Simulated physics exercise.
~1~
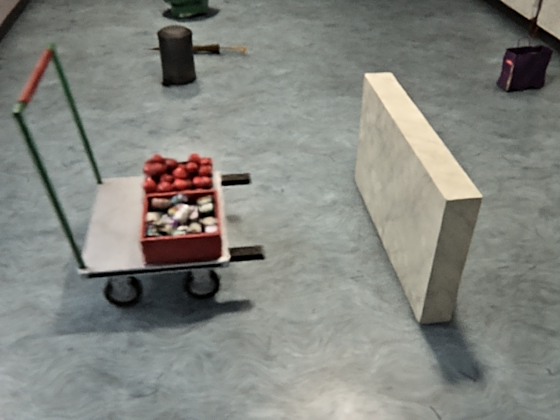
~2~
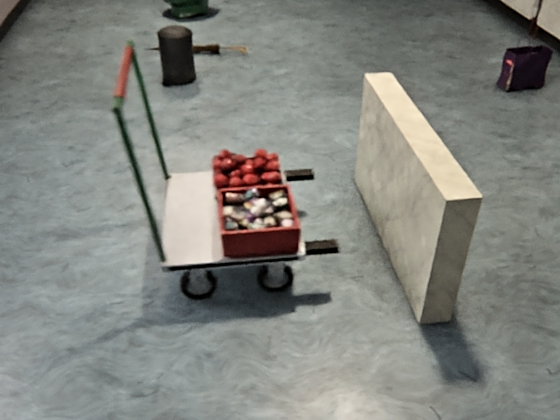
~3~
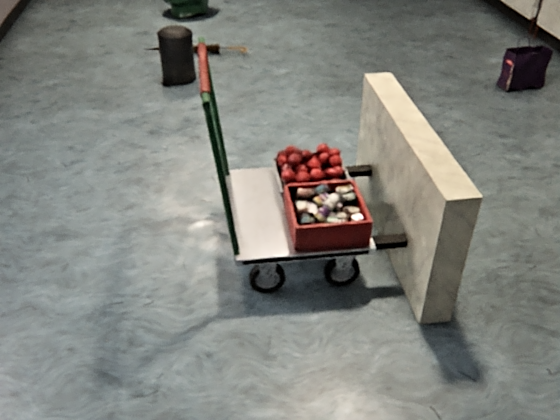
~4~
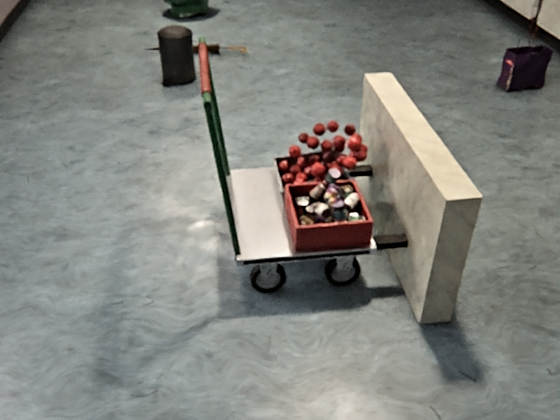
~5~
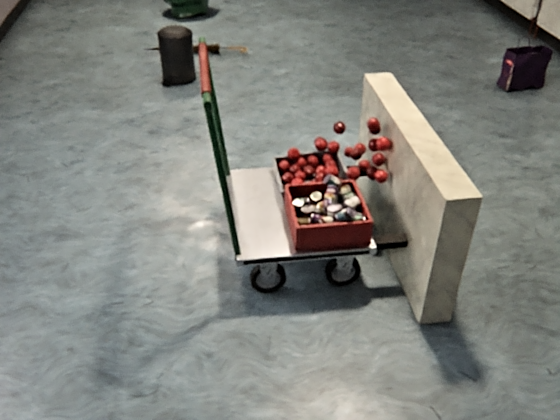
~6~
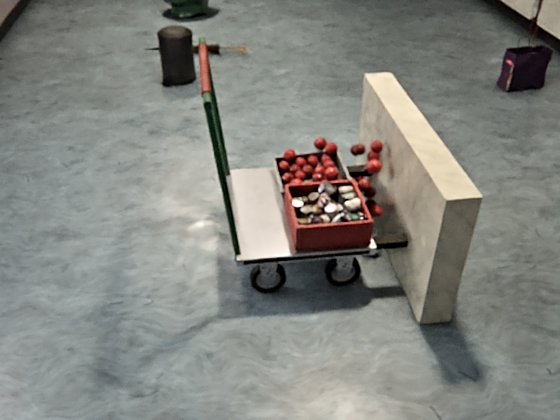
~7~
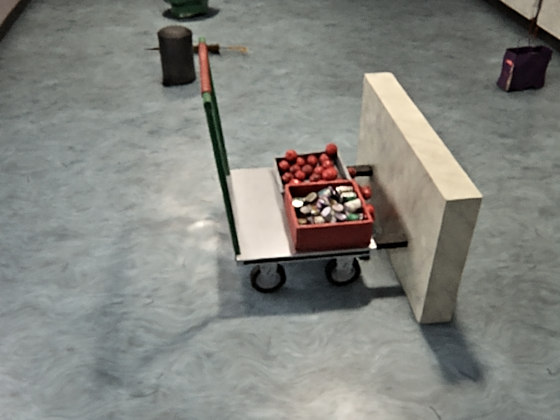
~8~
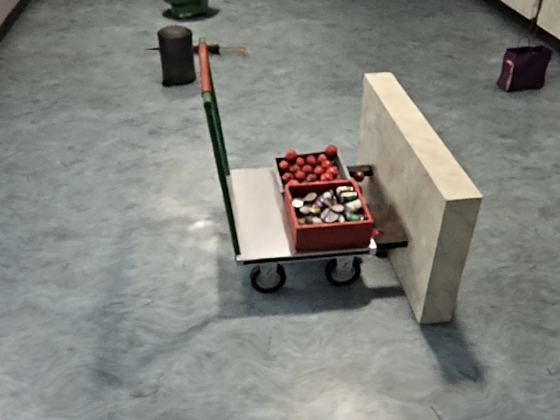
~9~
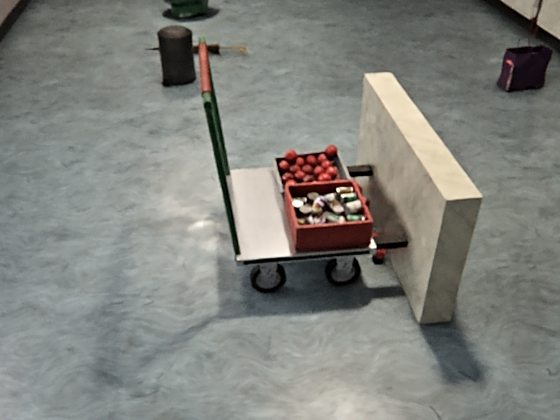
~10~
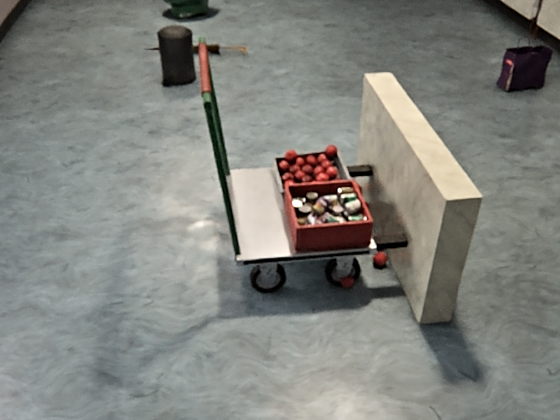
A trolley rolls right into a wall and stops, and red apples spill from one crate.
